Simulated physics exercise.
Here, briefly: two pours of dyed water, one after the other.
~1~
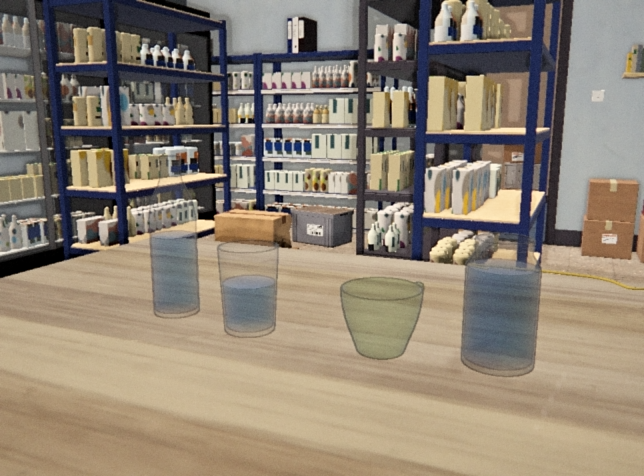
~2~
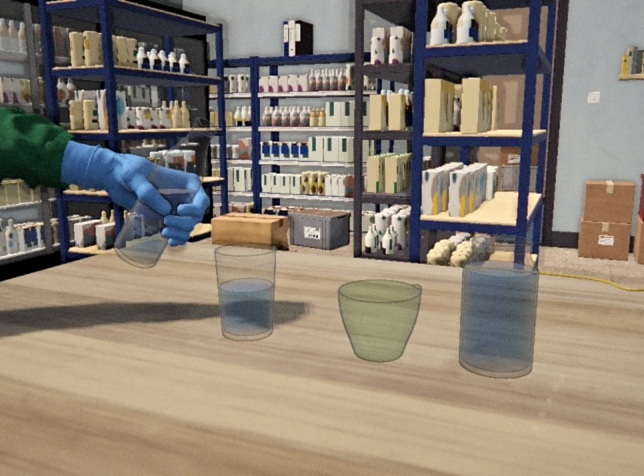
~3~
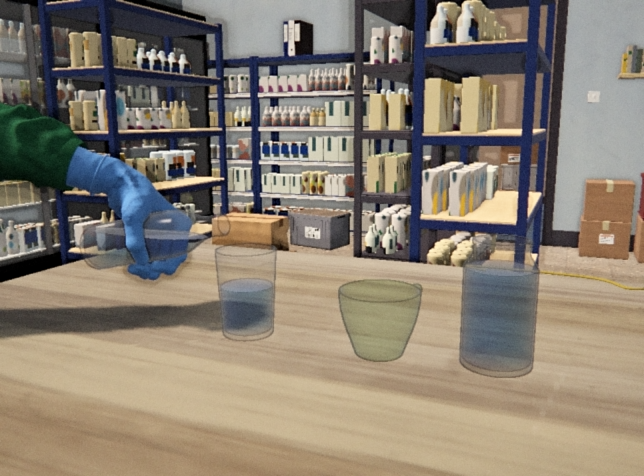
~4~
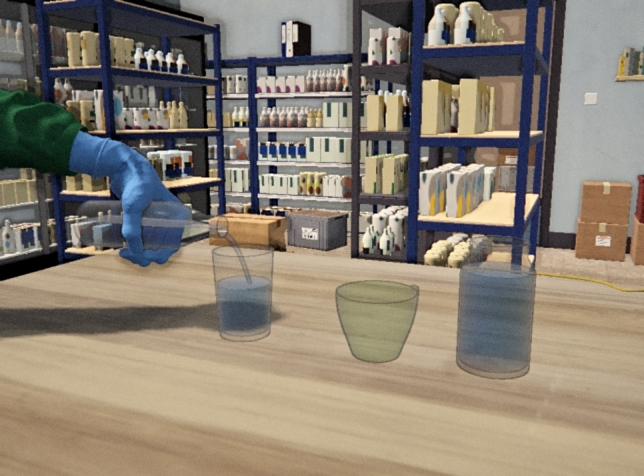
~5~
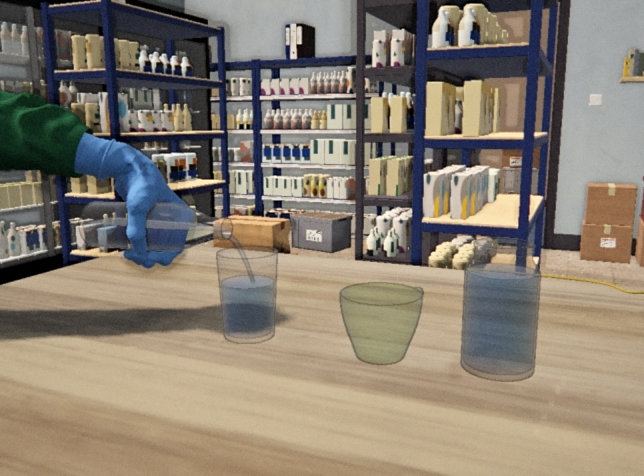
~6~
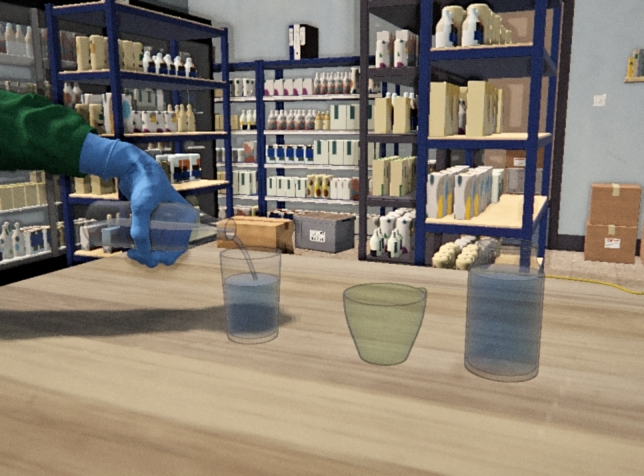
A blue-gloved hand lifting a clear container of blue water and tilting it, pouring a thin stream into the glass beside it.
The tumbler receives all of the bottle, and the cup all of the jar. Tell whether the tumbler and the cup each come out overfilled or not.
As I see it, the tumbler lacks the capacity; the cup lacks the capacity.
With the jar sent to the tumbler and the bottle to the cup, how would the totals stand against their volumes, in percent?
170 % and 90 %, in that order.
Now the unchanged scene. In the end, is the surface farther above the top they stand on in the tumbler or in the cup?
The level ends up higher in the left one.
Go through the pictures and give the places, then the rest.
In the first frame, nothing is moving yet; bottle (173, 233) about half full; jar (501, 299) about three quarters full; tumbler (249, 285) about half full; cup (381, 317) empty.
In the second frame, the bottle is picked up; bottle (171, 190) tipped 35° with all of its load; tumbler about half full, surface at (247, 286).
In the third frame, the bottle leans over the tumbler; bottle (159, 236) tipped 80° with all of its load; tumbler (247, 289) about half full.
In the fourth frame, the dyed water is flowing; bottle (155, 225) tipped 85° with nearly all of its load; tumbler about two thirds full, surface at (244, 282).
In the fifth frame, the dyed water is flowing; bottle (160, 227) tipped 90° with nearly all of its load; cup (380, 322) empty.
In the sixth frame, the dyed water is flowing; bottle (164, 227) tipped 90° with nearly all of its load; jar about three quarters full, surface at (506, 272); tumbler about two thirds full, surface at (251, 279); cup (384, 323) empty.
Next, the tumbler is nearly full.
After that, the tumbler is full to the brim with a puddle round it.
Finally, the tumbler is full to the brim with a puddle round it; the cup is full to the brim with a puddle round it.
